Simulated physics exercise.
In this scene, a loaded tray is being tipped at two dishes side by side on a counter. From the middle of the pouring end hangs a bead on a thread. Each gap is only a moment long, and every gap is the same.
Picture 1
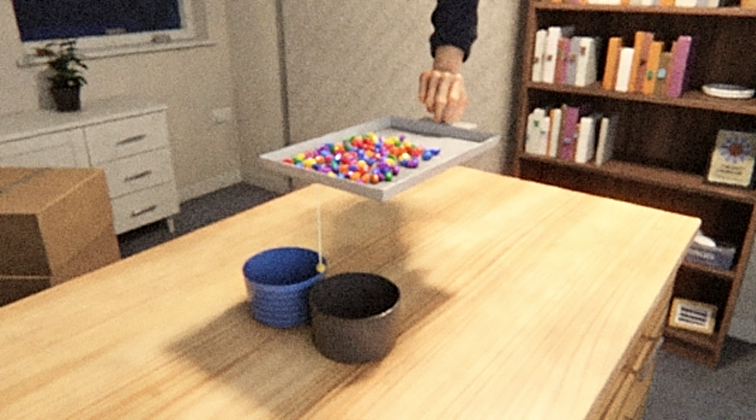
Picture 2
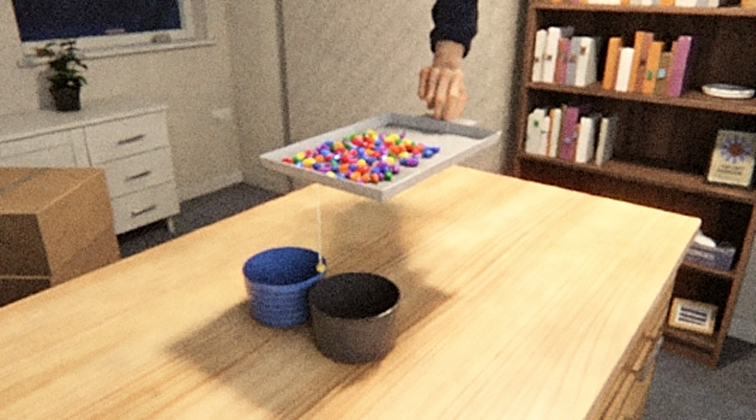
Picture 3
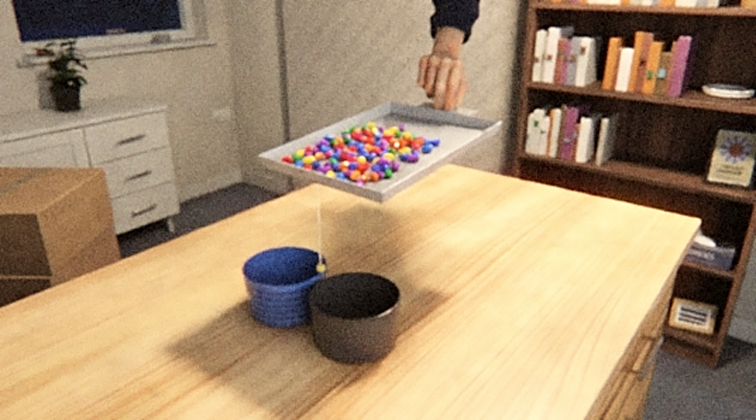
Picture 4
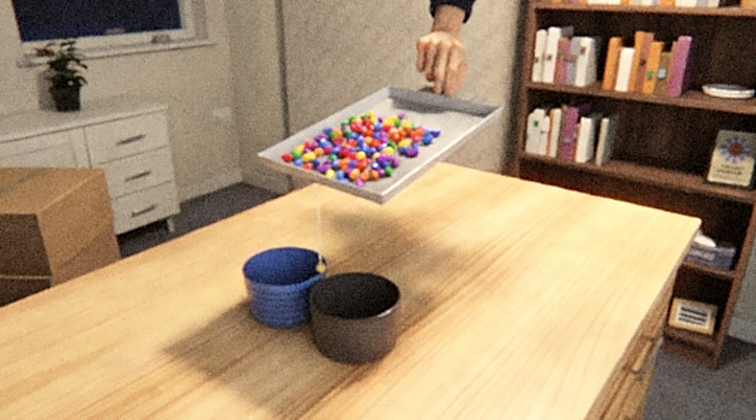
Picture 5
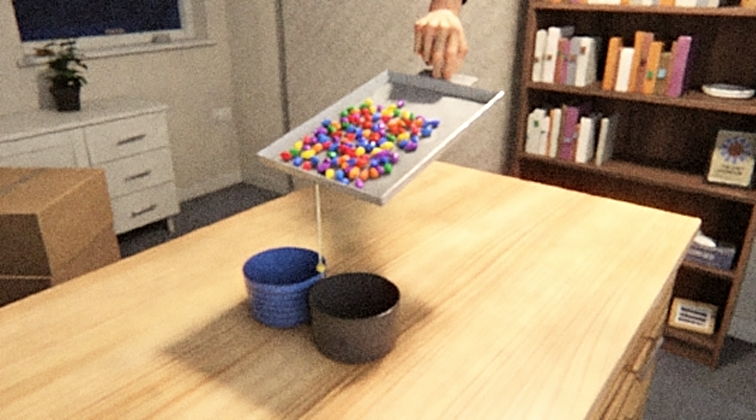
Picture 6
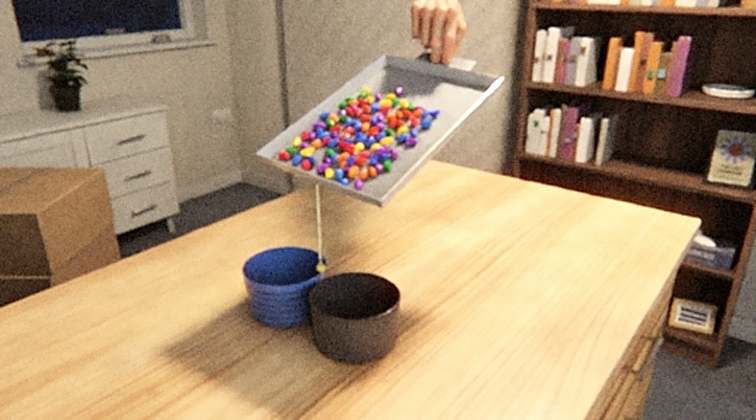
The video shows a hand gradually raising the far end of a gray tray of colorful jelly beans above a blue dish and a dark dish on a wooden counter, while a bead hangs on a thread from the lower end.
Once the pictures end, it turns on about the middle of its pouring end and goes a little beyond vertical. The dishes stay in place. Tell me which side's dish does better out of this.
The dish on the right does better.
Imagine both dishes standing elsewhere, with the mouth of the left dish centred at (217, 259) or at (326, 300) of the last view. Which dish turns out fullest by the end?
In the first try it's the right-side dish, and in the second it's the left-side dish.
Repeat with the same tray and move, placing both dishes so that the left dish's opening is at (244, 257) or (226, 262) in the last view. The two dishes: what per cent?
You'd get 20 per cent first and 30 per cent second.
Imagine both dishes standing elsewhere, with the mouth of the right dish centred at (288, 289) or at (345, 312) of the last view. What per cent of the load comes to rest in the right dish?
30 per cent the first time, 70 per cent the second time.
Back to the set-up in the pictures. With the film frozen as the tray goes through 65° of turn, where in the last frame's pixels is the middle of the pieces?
(334, 156).
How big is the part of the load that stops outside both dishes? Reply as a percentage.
About 60 %.
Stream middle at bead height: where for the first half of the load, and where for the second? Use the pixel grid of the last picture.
I'd place the first part at (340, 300) and the rest at (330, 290).
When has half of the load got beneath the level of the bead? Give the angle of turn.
105° or so.
Soon, tray tipped steeply; nearly all on the tray; a stray few in the air.
A while on, tray tipped past a quarter turn; about a quarter on the tray; about a quarter in the right dish; a small part outside both; about half in the air.
Towards the end, tray tipped past a quarter turn; about a third in the right dish; a stray few in the left dish; about half outside both.
Finally, tray tipped past a quarter turn; about a third in the right dish; a stray few in the left dish; about half outside both.
